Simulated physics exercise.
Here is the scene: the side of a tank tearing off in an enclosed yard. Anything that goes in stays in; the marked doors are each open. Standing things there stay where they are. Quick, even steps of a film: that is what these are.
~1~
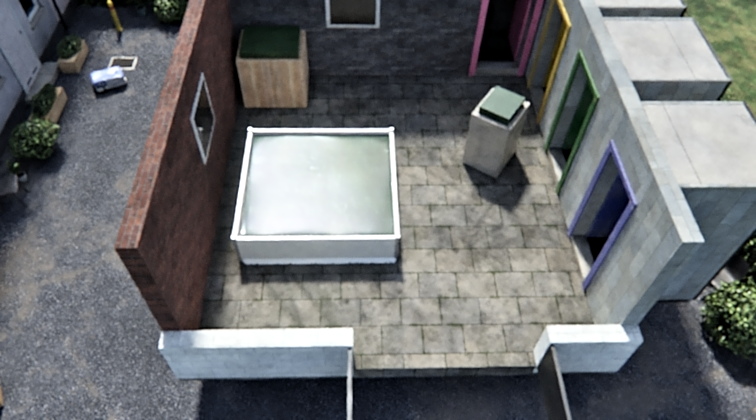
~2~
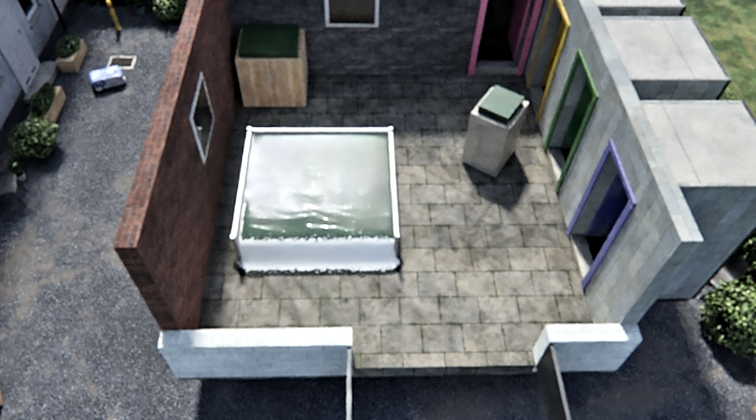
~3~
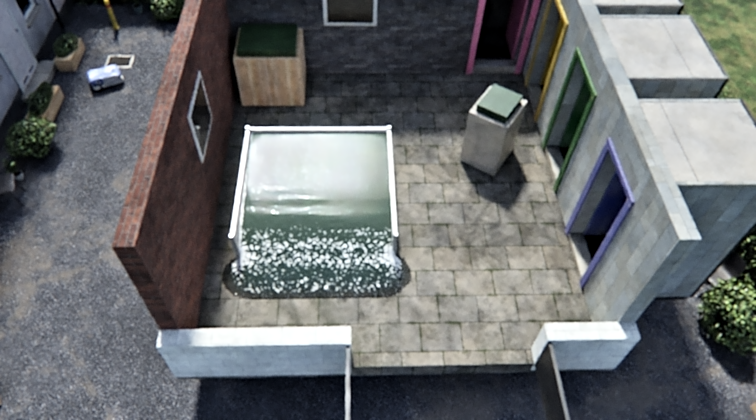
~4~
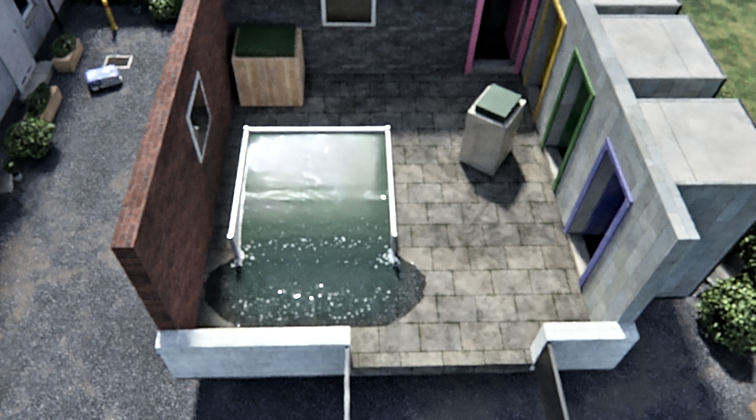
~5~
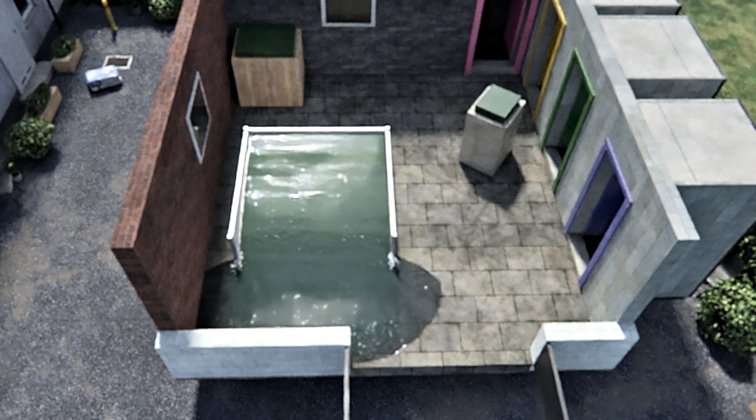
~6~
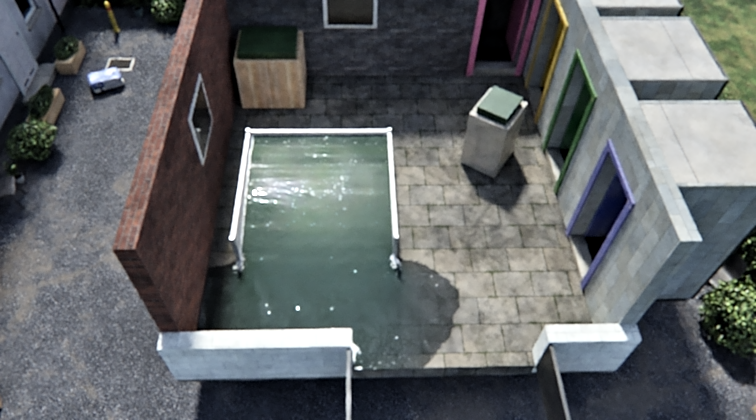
In a walled, paved yard with coloured door surrounds, a square white-rimmed tank stands full and still, then its near side gives way and greenish water pours out, foaming, spreading across the paving to the low white front wall.
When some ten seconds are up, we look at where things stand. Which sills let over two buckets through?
The yellow door is going to stay inside the allowance; the blue door is going to stay inside the allowance; the pink door is going to stay inside the allowance; the green door is going to stay inside the allowance.
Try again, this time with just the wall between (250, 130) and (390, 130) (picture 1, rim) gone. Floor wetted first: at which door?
My pick: The pink-painted one.
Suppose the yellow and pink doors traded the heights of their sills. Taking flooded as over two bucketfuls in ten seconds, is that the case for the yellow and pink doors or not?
Result, one by one - yellow door: Short of the limit; pink door: Short of the limit.
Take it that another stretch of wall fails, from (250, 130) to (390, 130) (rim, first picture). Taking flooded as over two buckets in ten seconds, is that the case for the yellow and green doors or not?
Check - yellow: Comes out above; green: Comes out below.
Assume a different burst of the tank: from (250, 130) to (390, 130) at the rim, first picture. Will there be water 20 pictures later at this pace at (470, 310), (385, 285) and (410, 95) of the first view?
Untouched, untouched, submerged.
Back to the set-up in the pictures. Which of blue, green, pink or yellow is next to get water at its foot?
Looks like the door marked blue gets there first.
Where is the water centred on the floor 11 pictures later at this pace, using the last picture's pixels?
That comes out near (308, 262).
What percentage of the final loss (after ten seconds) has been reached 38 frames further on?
I'd estimate close to 80 per cent.
A moment on, water covers 20 % of the floor; the yellow door not reached, the blue door not reached, the pink door not reached, the green door not reached.
Next, water covers 25 % of the floor; the yellow door not reached, the blue door not reached, the pink door not reached, the green door not reached.
Then, water covers 35 % of the floor; the yellow door not reached, the blue door not reached, the pink door not reached, the green door not reached.
Later, water covers 65 % of the floor; the yellow door not reached, the blue door under two buckets in, the pink door not reached, the green door wet at the sill, nothing in.
In the end, water covers 90 % of the floor; the yellow door wet at the sill, nothing in, the blue door under two buckets in, the pink door wet at the sill, nothing in, the green door wet at the sill, nothing in.
